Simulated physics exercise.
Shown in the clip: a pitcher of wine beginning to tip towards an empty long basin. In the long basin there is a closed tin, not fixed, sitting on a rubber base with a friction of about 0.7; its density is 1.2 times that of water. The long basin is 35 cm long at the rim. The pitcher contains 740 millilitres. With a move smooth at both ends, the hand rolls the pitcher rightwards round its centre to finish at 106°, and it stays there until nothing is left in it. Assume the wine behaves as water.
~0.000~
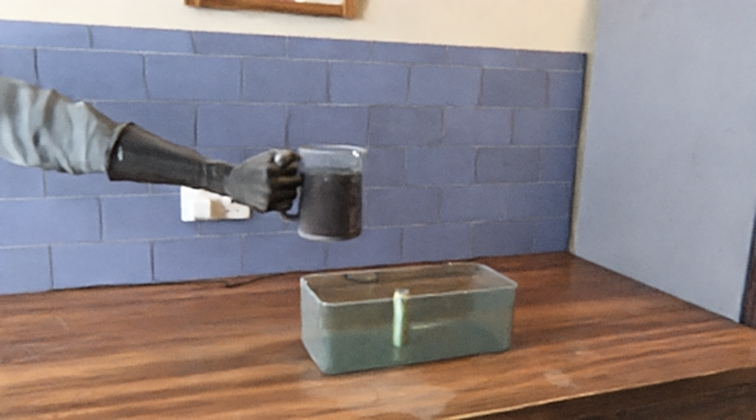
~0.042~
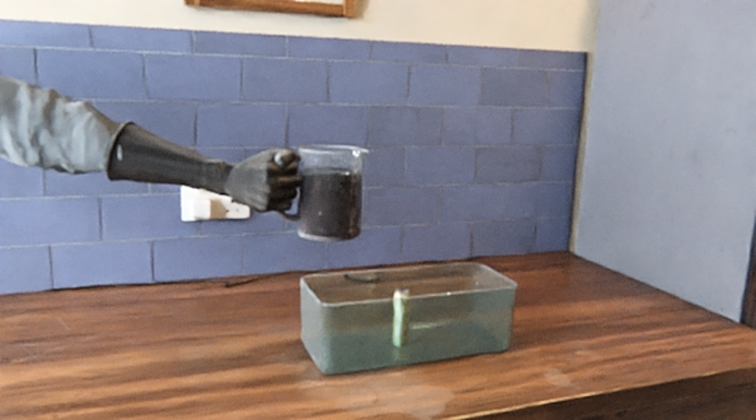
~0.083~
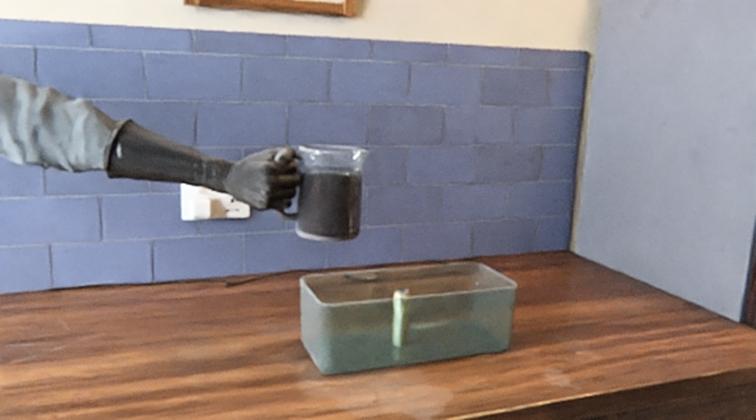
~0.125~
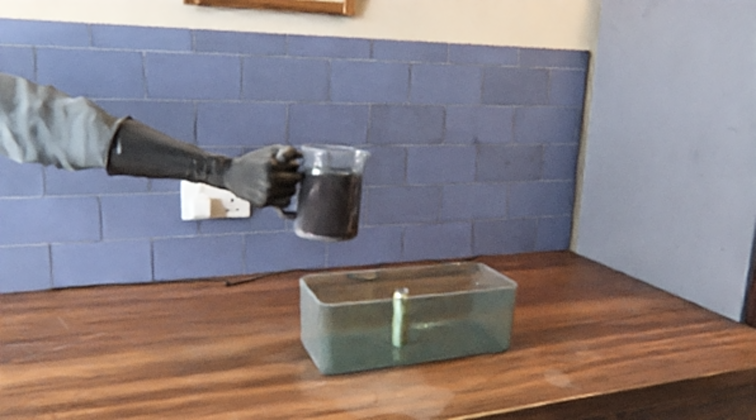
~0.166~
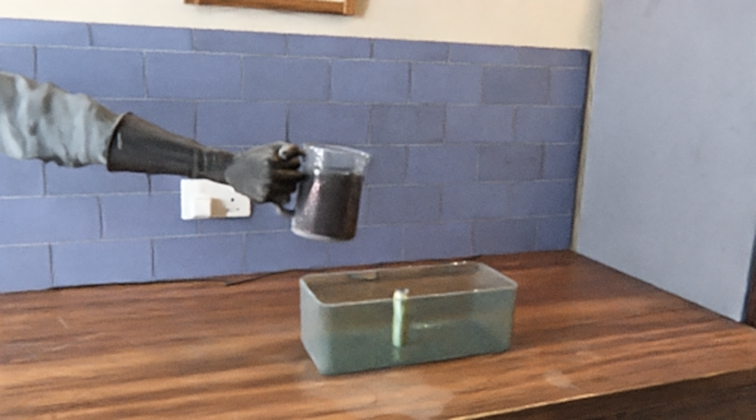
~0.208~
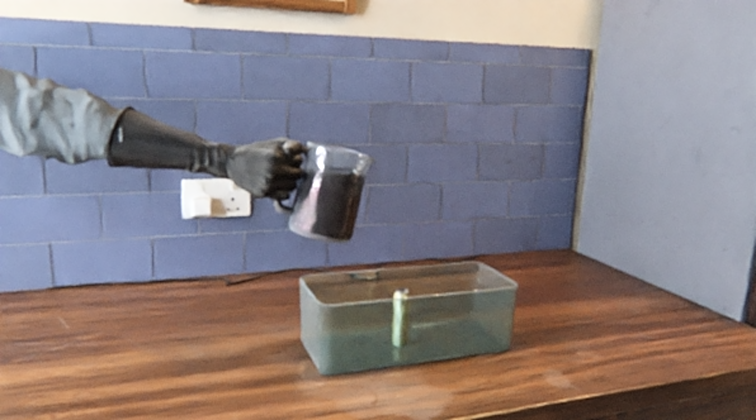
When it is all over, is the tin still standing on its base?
No, it has tipped onto its side.
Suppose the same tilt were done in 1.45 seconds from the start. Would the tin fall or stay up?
After the tilt, the tin has tipped over.
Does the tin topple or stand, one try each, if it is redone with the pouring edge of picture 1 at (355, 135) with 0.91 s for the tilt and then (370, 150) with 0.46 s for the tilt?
First it tips over; then it tips over.
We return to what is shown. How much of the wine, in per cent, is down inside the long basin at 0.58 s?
0 %, give or take.
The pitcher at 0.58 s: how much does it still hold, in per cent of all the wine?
About 90 per cent.
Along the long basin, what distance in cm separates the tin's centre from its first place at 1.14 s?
Near 0 cm.
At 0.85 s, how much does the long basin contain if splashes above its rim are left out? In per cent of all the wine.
It works out near 34 per cent.
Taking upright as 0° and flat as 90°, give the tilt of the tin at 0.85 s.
0°.
Then, 0.58 s in, the tilt is 71° and 90 per cent is still to pour; the tin stands where it began.
Then, 0.85 s in, the tilt is 103° and 38 per cent is still to pour; the tin stands where it began.
Then, 1.14 s in, the tilt is 106° and 5 per cent is still to pour; the tin stands where it began.
Then, 1.45 s in, the tilt is 106° and 0 per cent is still to pour; the tin leans 17°.
Finally, the tin lies on its side.
